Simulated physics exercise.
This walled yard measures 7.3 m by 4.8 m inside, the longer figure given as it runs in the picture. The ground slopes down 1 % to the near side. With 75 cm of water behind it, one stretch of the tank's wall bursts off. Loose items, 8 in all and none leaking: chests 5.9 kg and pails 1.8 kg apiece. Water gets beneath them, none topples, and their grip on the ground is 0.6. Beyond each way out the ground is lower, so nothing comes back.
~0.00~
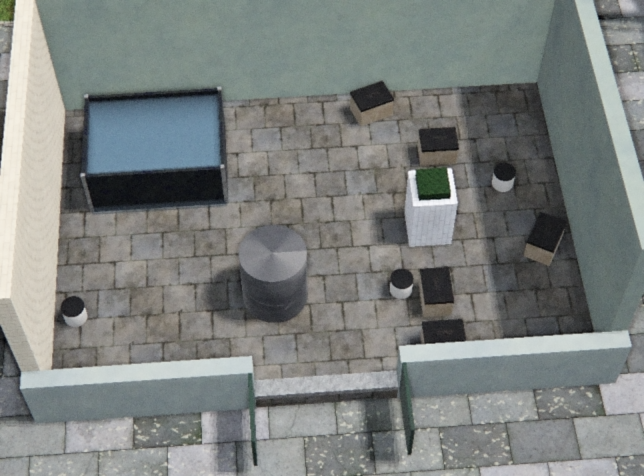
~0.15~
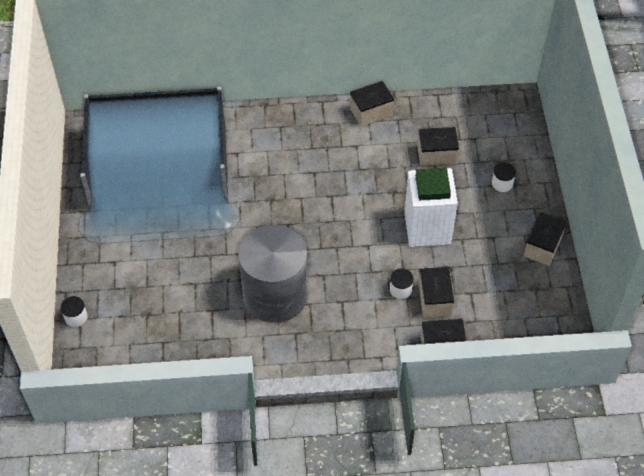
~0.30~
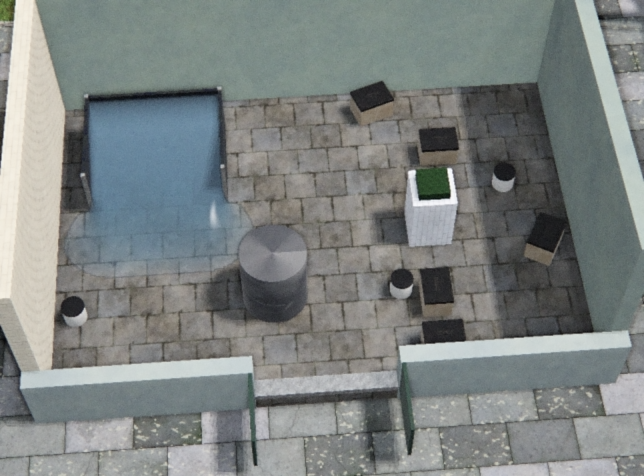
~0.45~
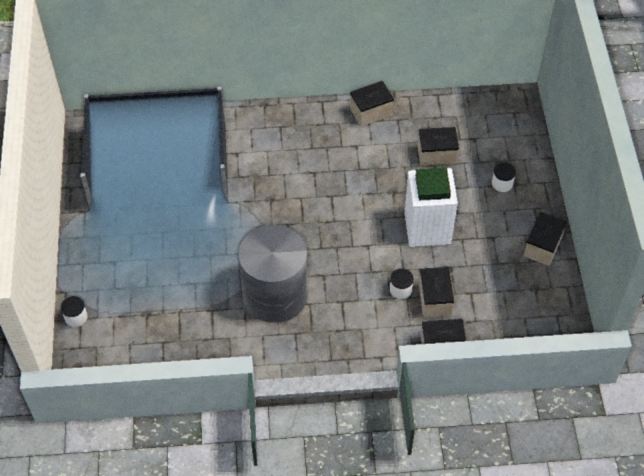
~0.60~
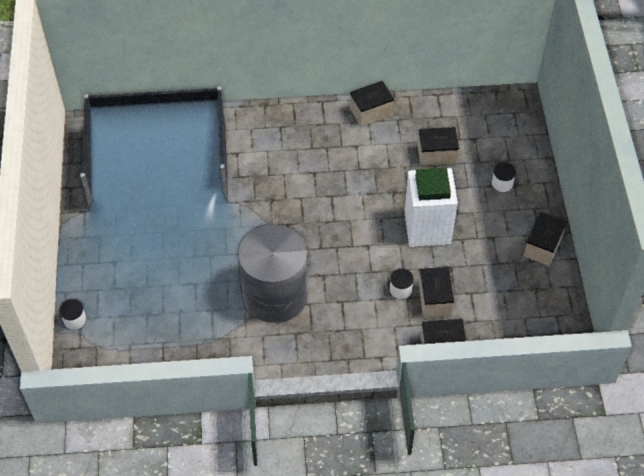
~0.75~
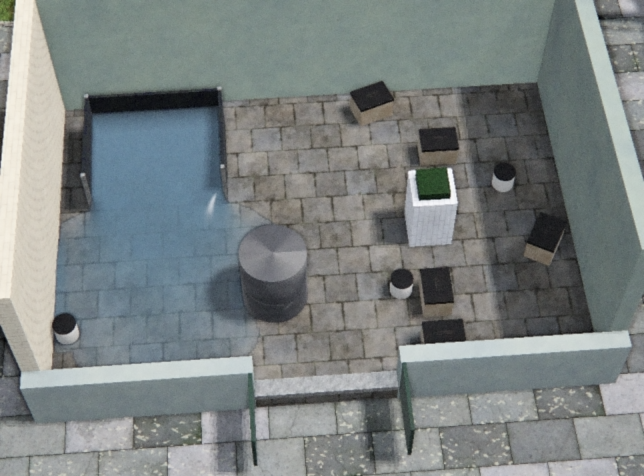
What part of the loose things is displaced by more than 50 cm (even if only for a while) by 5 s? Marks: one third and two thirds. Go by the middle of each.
That comes to from one to two thirds.
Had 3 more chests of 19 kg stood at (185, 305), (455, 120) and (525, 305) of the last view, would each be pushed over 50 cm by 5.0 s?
In turn: More, short of it, less.
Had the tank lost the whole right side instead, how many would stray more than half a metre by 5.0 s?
Then 7.
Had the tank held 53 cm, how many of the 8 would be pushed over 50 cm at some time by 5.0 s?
In that case 4 of them.
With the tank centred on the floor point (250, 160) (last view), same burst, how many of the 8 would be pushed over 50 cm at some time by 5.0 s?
In that case 6 of them.
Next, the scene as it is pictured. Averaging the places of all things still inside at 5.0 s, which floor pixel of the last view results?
Around (449, 229).
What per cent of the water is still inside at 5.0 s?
Some 86 per cent remains.
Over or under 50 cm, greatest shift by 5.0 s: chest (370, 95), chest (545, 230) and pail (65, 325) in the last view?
In turn: Short of it, under, more.
After 1.1 s 1 of 8 are over 50 cm from their spots; 1 afloat.
After 2.2 s 1 of 8 are over 50 cm from their spots; 2 afloat.
After 3.5 s 3 of 8 are over 50 cm from their spots; 4 afloat.
After 5.0 s 3 of 8 are over 50 cm from their spots, and 4 have been at some point; 5 afloat.
